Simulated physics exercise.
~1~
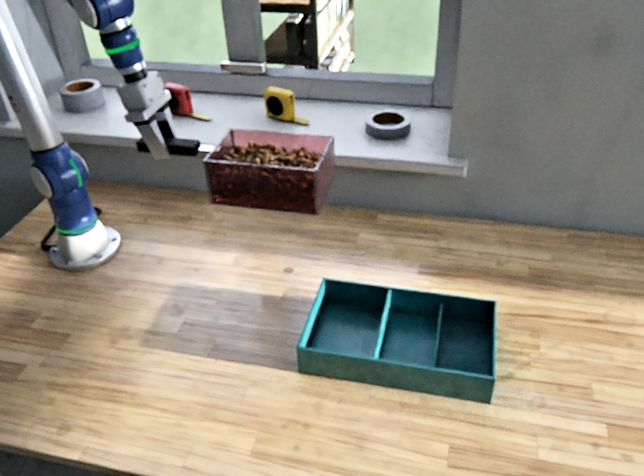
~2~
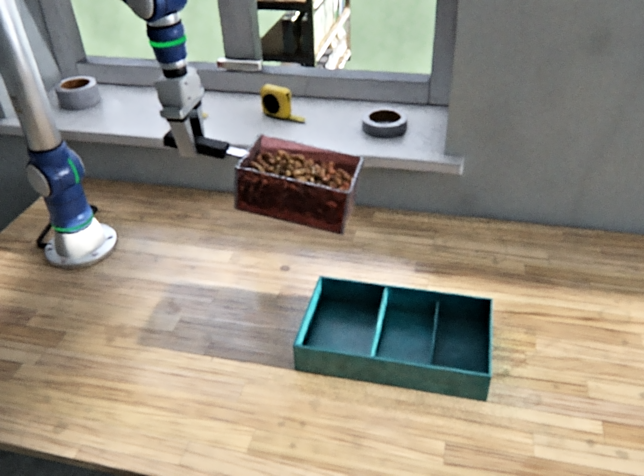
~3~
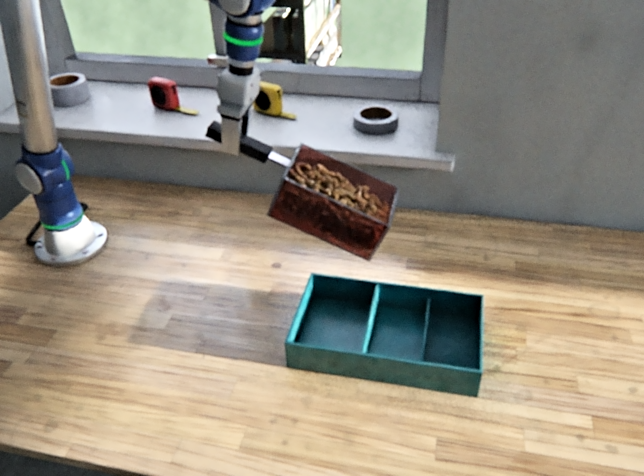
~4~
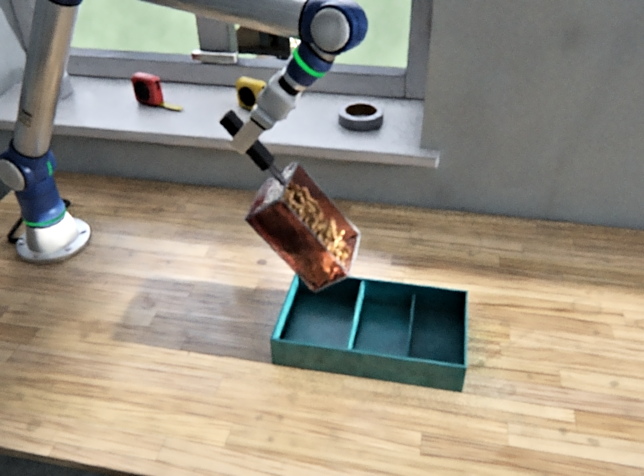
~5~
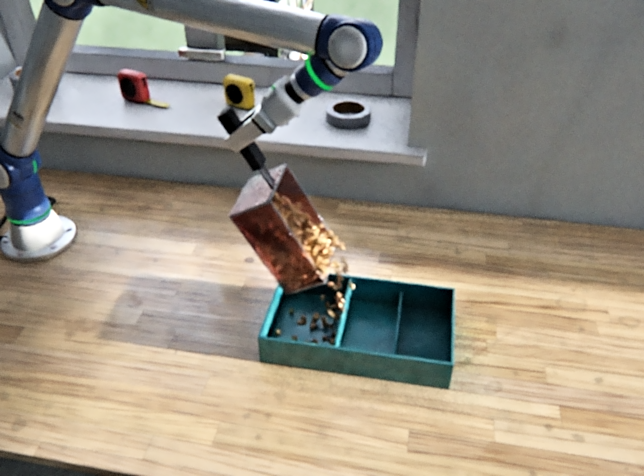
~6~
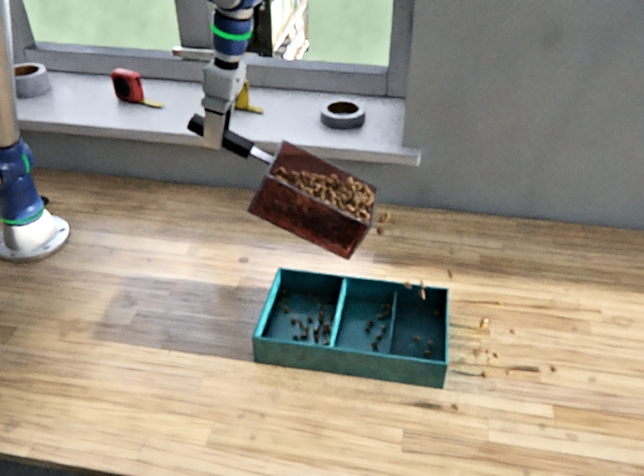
On a wooden table beside a windowsill holding tape rolls and tape measures, a blue and silver robot arm holds up a reddish see-through box of dried beans. It carries the box right toward a teal crate split into three parts, tilting it as it goes. The box tips steeply above the crate's left part, and beans spill over its lip into it. The arm then swings the box back up and to the right, scattering more beans. At the end most remain in the box, while some lie in all three parts and a few on the table.
